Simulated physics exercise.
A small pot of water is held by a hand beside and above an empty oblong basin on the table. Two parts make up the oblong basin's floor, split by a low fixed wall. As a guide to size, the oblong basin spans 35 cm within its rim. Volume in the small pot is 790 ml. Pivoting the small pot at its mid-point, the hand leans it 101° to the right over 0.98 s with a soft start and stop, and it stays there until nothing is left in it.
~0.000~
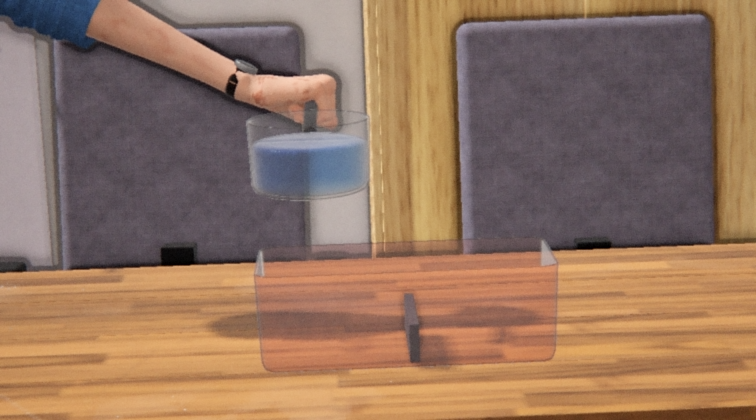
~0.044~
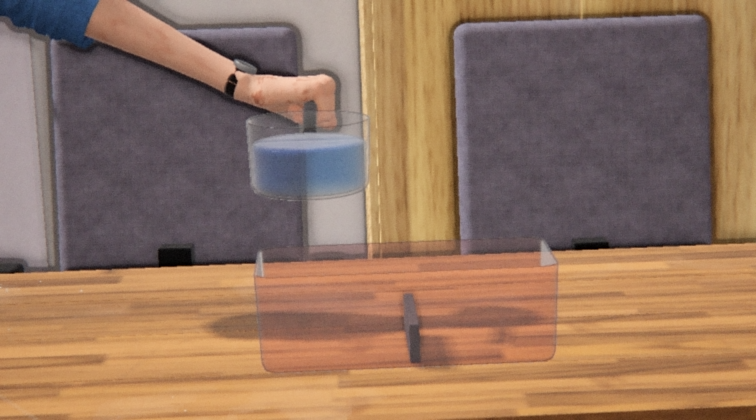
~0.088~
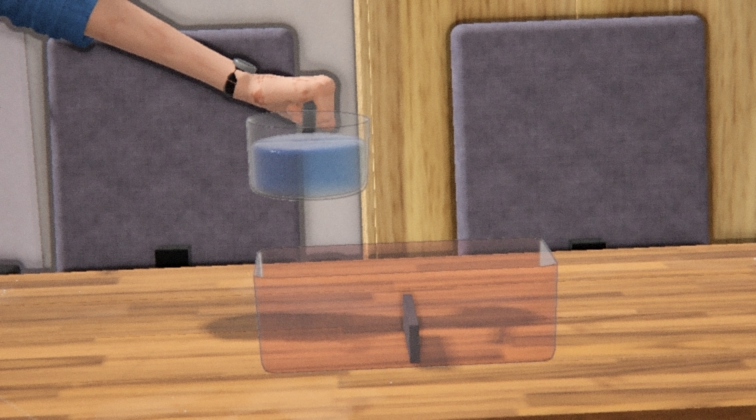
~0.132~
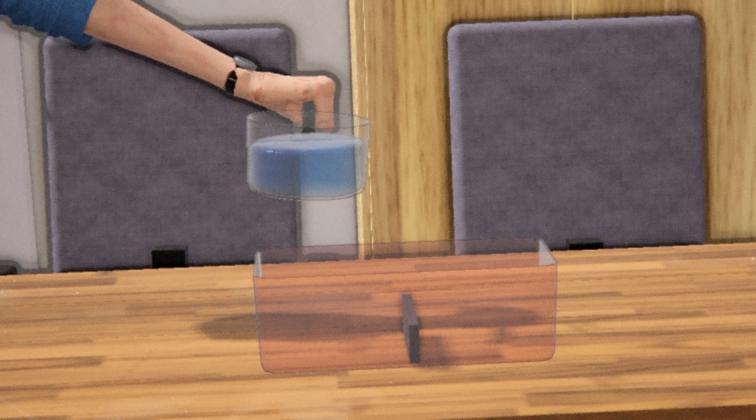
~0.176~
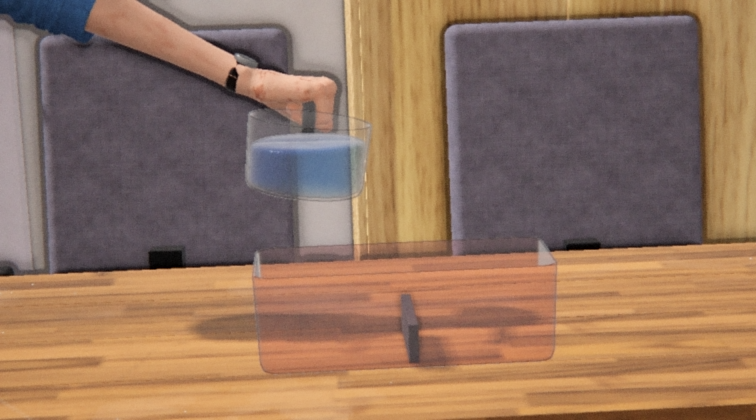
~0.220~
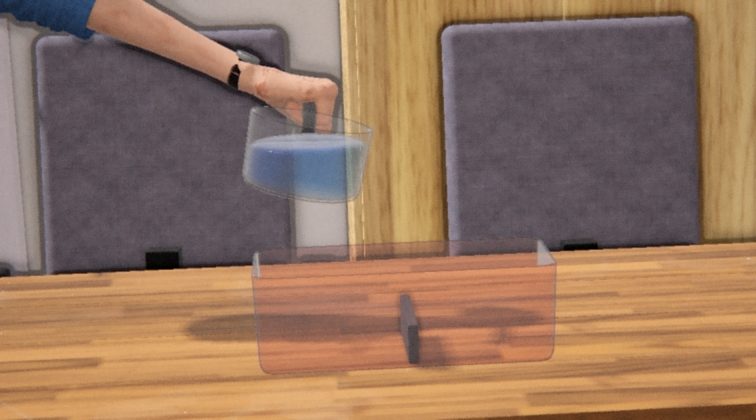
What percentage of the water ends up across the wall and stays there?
About 66 per cent.
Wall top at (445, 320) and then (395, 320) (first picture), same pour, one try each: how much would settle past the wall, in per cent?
In order, 30 and 80 per cent.
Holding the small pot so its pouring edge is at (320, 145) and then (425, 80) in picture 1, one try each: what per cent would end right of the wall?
Respectively about 5 and 95 percent.
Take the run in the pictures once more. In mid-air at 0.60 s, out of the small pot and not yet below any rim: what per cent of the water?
Roughly 26 percent.
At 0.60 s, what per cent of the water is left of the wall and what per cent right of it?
1 per cent left and 3 right, roughly.
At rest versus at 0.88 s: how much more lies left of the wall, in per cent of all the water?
Some 24 per cent.
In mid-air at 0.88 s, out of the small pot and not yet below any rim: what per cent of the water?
Close to 12 per cent.
By 0.60 s the tilt is 68° and 70 per cent is still to pour, 1 is left of the wall and 3 right of it.
By 0.88 s the tilt is 98° and 17 per cent is still to pour, 11 is left of the wall and 60 right of it.
By 1.16 s the tilt is 101° and 2 per cent is still to pour, 30 is left of the wall and 65 right of it.
By 1.48 s the tilt is 101° and 0 per cent is still to pour, 34 is left of the wall and 65 right of it.
At rest 34 per cent lies left of the wall, 66 right of it and 1 outside.
